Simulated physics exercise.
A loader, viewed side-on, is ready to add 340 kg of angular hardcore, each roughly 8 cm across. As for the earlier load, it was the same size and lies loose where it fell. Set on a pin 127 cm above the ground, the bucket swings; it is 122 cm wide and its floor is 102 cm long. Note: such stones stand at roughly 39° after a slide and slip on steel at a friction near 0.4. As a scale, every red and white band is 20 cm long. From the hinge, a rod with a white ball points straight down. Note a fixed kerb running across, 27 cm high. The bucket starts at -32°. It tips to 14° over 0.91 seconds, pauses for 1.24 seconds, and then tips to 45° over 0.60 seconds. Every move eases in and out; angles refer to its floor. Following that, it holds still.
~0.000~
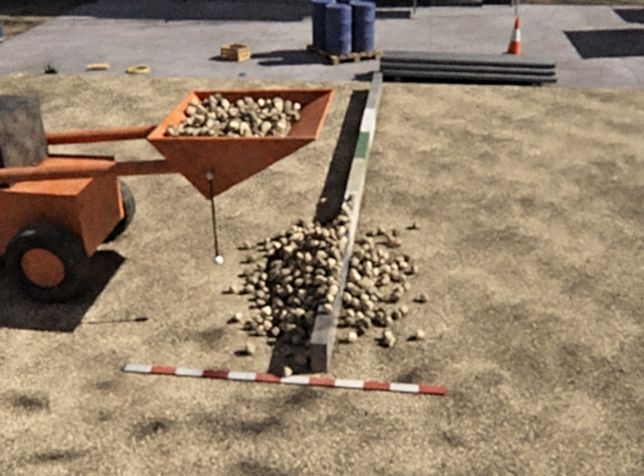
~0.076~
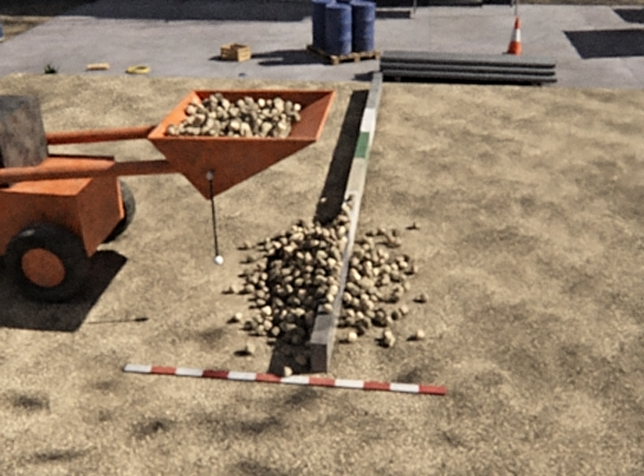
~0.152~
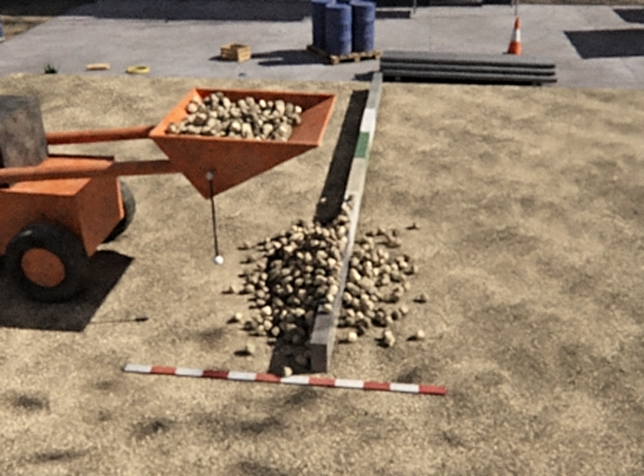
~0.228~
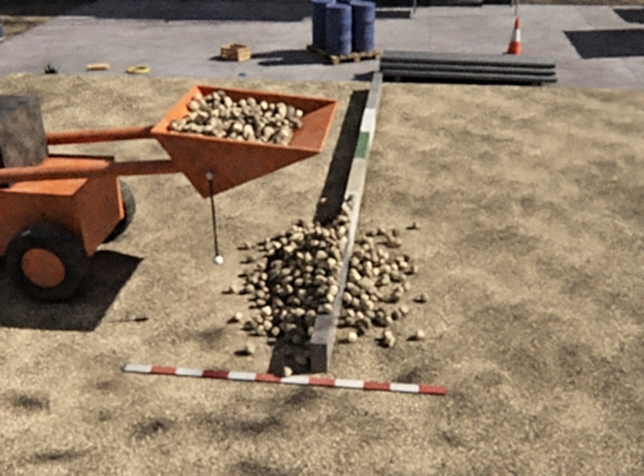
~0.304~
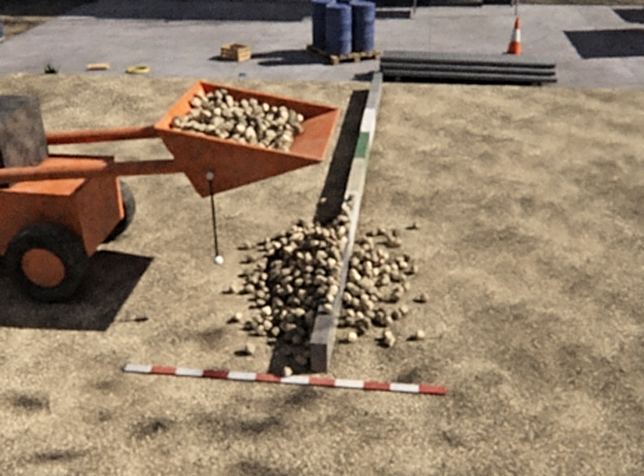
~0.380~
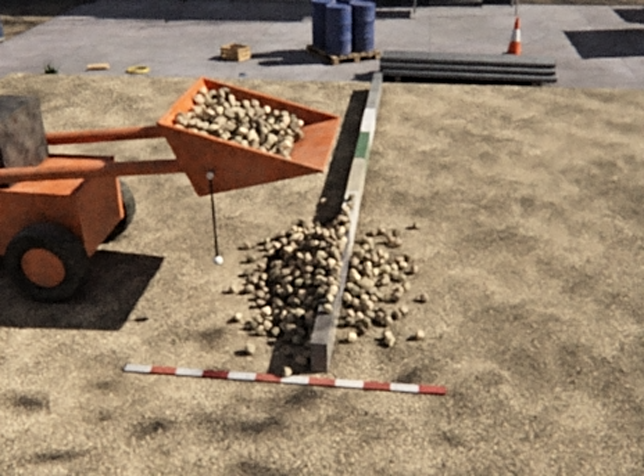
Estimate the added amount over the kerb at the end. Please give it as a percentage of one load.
Roughly 20 per cent of a load.
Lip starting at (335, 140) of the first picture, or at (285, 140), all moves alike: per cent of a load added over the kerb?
Roughly 45 per cent, then 0 per cent.
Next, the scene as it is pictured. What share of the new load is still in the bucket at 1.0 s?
100 %.
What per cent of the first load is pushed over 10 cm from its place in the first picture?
5 per cent.
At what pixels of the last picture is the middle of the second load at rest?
Middle: Approx. (306, 261) px.
After 0.7 s the floor is at 7°; in per cent of one load, 100 in the bucket, 84 on this side of the kerb, 16 over the kerb; the foremost stones are at (411, 278).
After 1.0 s the floor is at 14°; in per cent of one load, 100 in the bucket, 84 on this side of the kerb, 16 over the kerb; the foremost stones are at (411, 278).
After 3.2 s the floor is at 45°; in per cent of one load, 15 in the bucket, 160 on this side of the kerb, 25 over the kerb; the foremost stones are at (421, 269).
After 5.9 s the floor is at 45°; in per cent of one load, 0 in the bucket, 164 on this side of the kerb, 36 over the kerb; the foremost stones are at (435, 267). Net gain over the kerb, 20.
